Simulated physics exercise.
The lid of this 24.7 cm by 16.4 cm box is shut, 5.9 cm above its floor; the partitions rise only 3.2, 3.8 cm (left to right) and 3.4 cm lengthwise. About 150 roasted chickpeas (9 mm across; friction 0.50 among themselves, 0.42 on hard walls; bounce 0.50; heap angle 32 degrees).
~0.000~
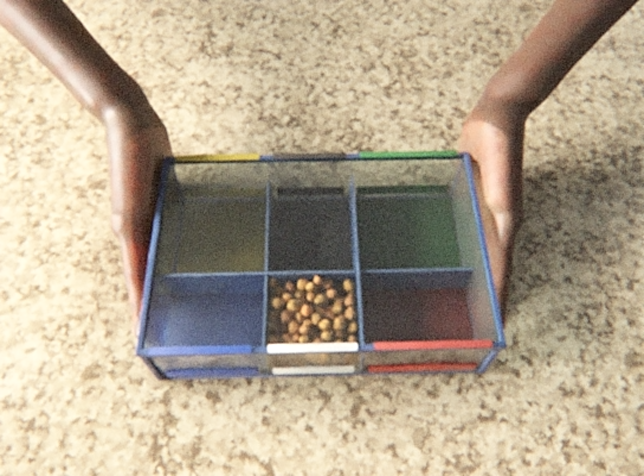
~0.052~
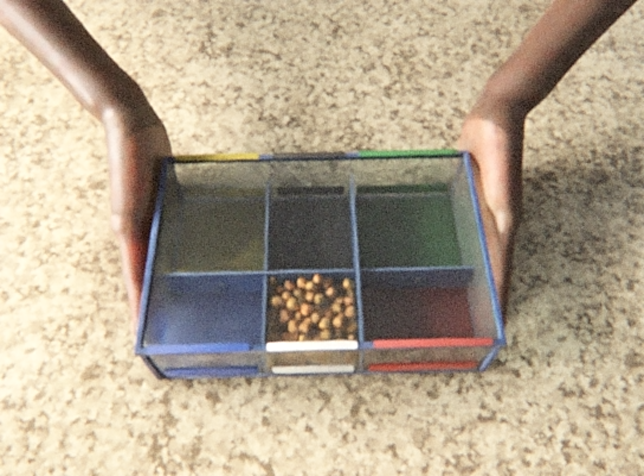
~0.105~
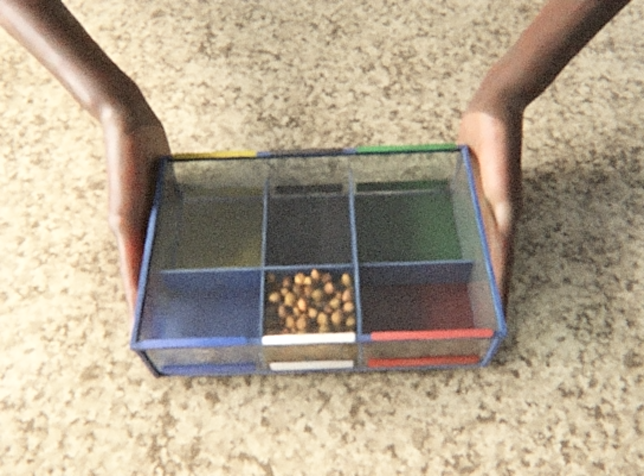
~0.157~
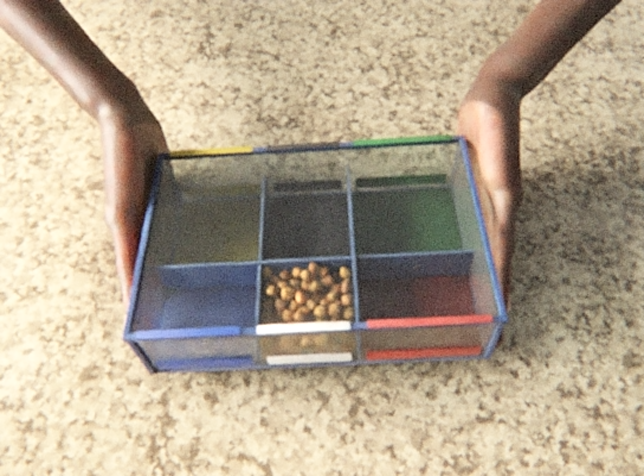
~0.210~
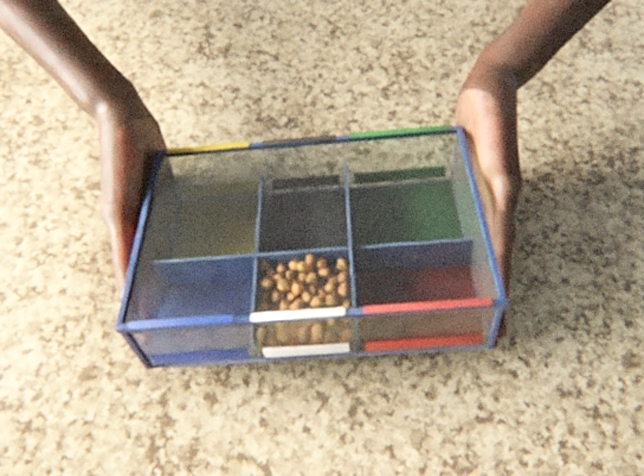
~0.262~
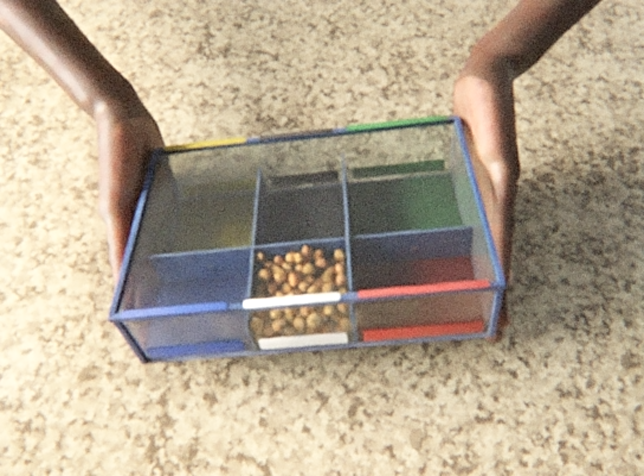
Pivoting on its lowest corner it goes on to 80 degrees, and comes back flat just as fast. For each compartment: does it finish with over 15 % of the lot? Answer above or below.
Red compartment: Below; blue compartment: Below; green compartment: Below; yellow compartment: Above; white compartment: Above; black compartment: Below.
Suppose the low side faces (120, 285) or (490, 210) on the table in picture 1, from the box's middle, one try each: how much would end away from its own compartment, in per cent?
About 35 and 30 per cent.
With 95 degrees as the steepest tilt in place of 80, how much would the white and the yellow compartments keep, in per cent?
White 20, yellow 80.
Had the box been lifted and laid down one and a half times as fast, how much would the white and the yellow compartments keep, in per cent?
In that case white 50, yellow 50.
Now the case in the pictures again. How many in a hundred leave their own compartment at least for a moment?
Some 40 per cent.
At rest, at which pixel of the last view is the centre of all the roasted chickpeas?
Near (275, 292).
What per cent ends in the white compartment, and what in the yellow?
White 60; yellow 40.
Then, at 1.39 s, tilt 80 degrees; yellow 20 %, white 80 %.
Then, at 2.14 s, tilt 36 degrees; yellow 40 %, white 60 %.
After 2.92 s, tilt 0 degrees; yellow 40 %, white 60 %.
At rest (3.4 s), red 0 %, blue 0 %, green 0 %, yellow 40 %, white 60 %, black 0 %.
